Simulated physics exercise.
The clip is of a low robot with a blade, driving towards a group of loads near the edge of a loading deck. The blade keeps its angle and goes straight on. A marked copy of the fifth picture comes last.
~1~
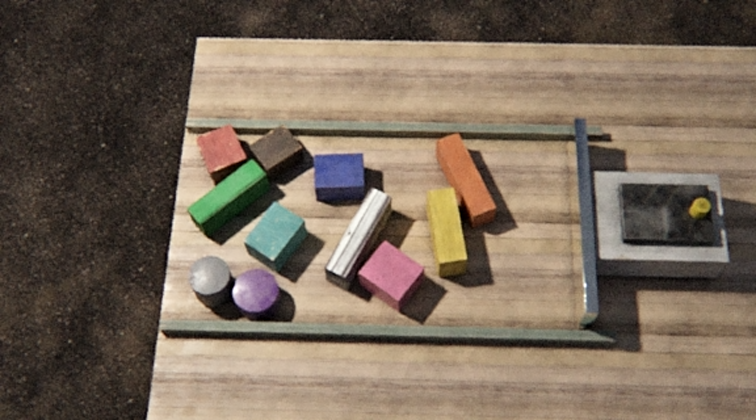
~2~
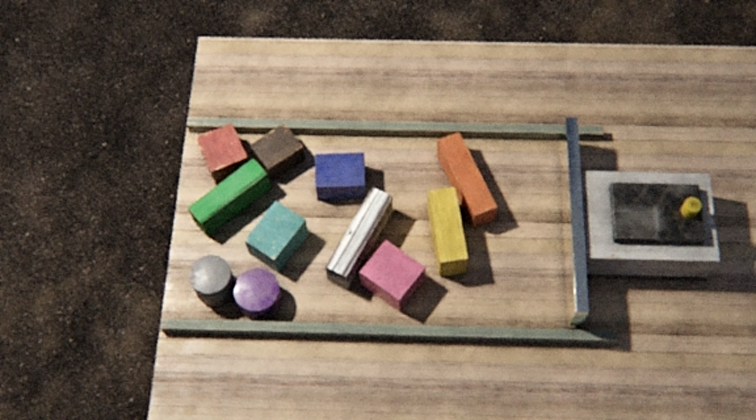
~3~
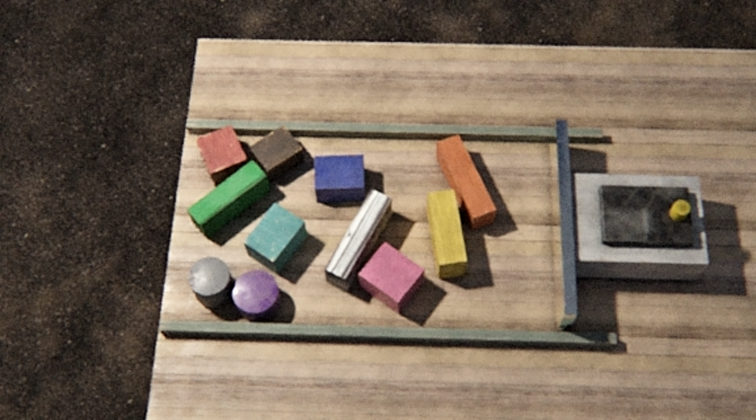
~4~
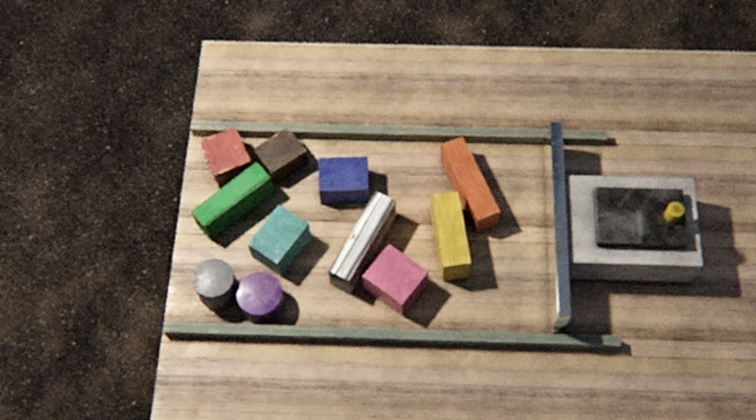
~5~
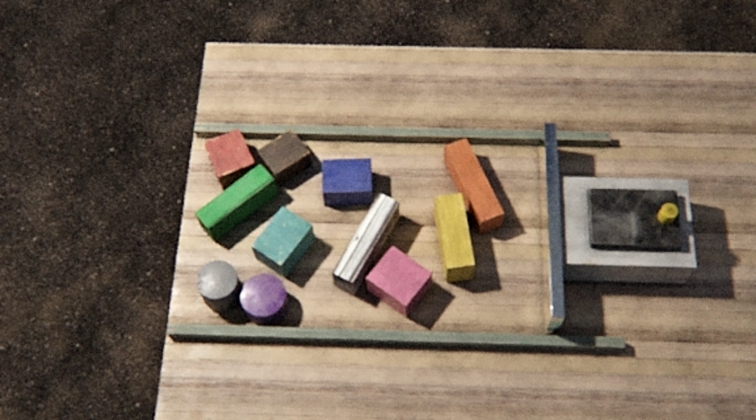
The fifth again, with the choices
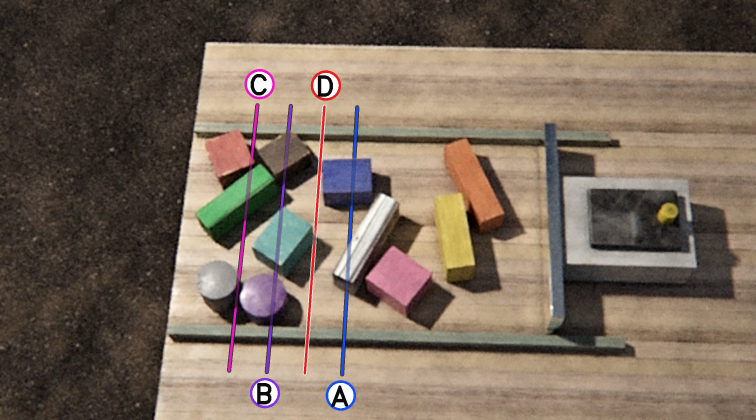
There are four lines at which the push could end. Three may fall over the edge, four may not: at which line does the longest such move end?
The farthest such stop is B.
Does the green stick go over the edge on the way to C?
By then, yes.
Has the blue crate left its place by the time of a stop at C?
Yes.
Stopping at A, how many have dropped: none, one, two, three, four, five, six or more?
The count is none.
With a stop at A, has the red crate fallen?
No.
On the marked copy, A at (350, 233); B at (280, 231); C at (244, 230); D at (315, 232).
Following B. Soon after the start, robot (527, 215); orange bar (435, 184); yellow bar (417, 240).
Later, robot (427, 213); turquoise crate (256, 244); purple canister (257, 304).
In the end, robot (351, 211); red crate over the edge; grey canister over the edge; three fallen.
As for the rest, A is within the limit but short; C drops six; D is within the limit but short.
